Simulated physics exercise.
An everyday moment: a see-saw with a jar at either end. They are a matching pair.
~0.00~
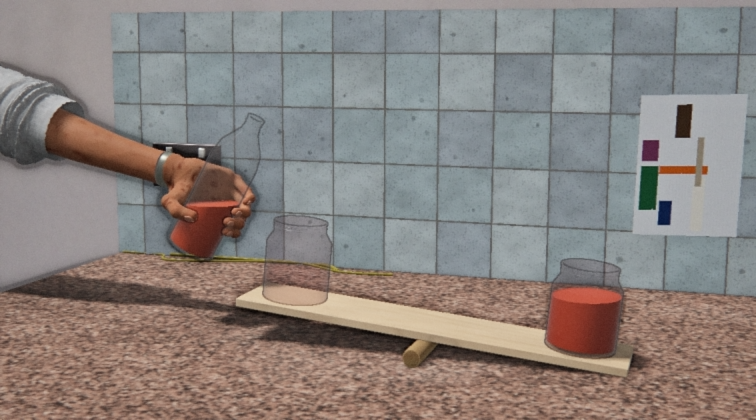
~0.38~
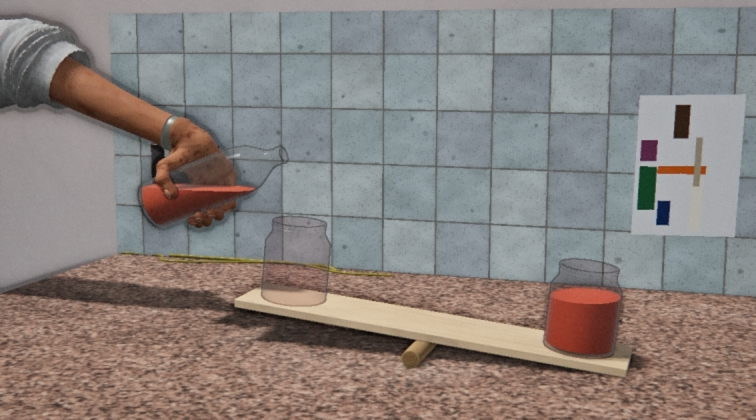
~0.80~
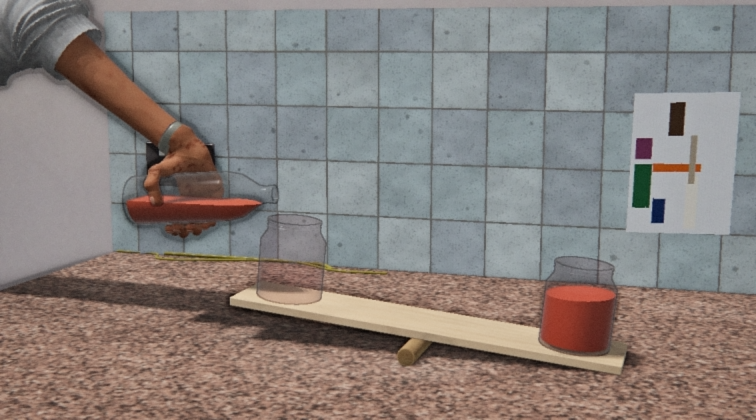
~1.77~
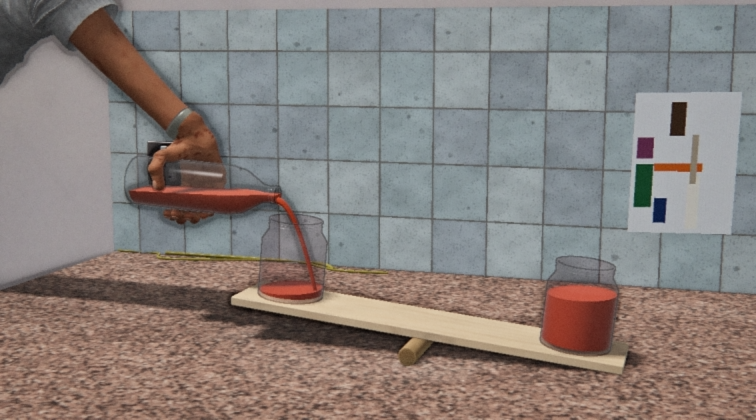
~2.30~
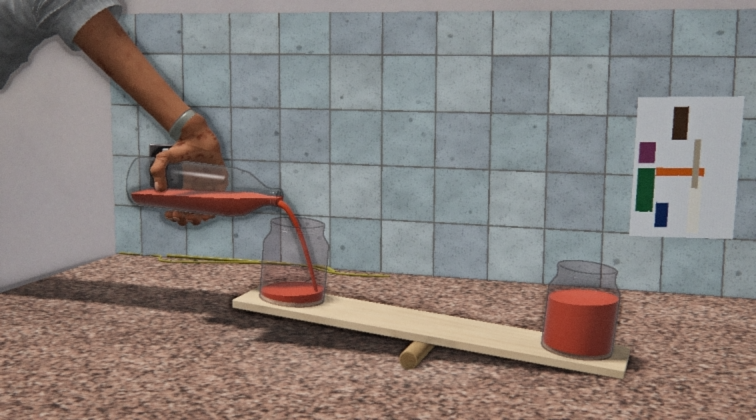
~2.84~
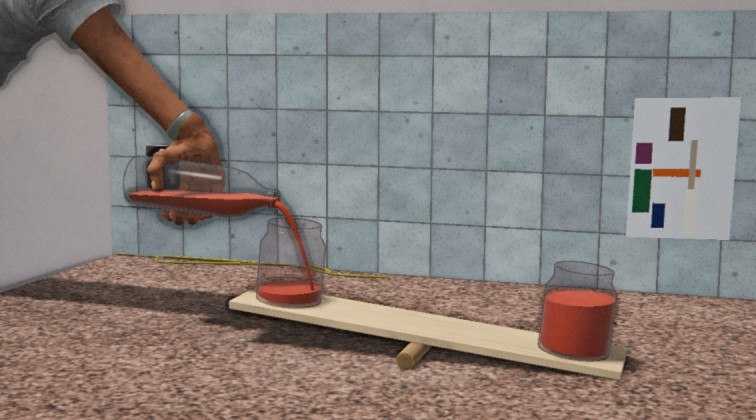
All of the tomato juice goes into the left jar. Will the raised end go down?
In the end the board does not move.
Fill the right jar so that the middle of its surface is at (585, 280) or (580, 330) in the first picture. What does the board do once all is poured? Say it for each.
In that order: Keeps its lean, swings across.
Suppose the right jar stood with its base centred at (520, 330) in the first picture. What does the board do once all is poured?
In that case: Flips.
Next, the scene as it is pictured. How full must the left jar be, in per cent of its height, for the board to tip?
Close to 60 %.
Around 5.5 s, the left jar is about a quarter full; the board leans as before.
Around 7.6 s, the left jar is about a third full; the board leans as before.
Around 9.8 s, the left jar is about a third full; the board leans as before.
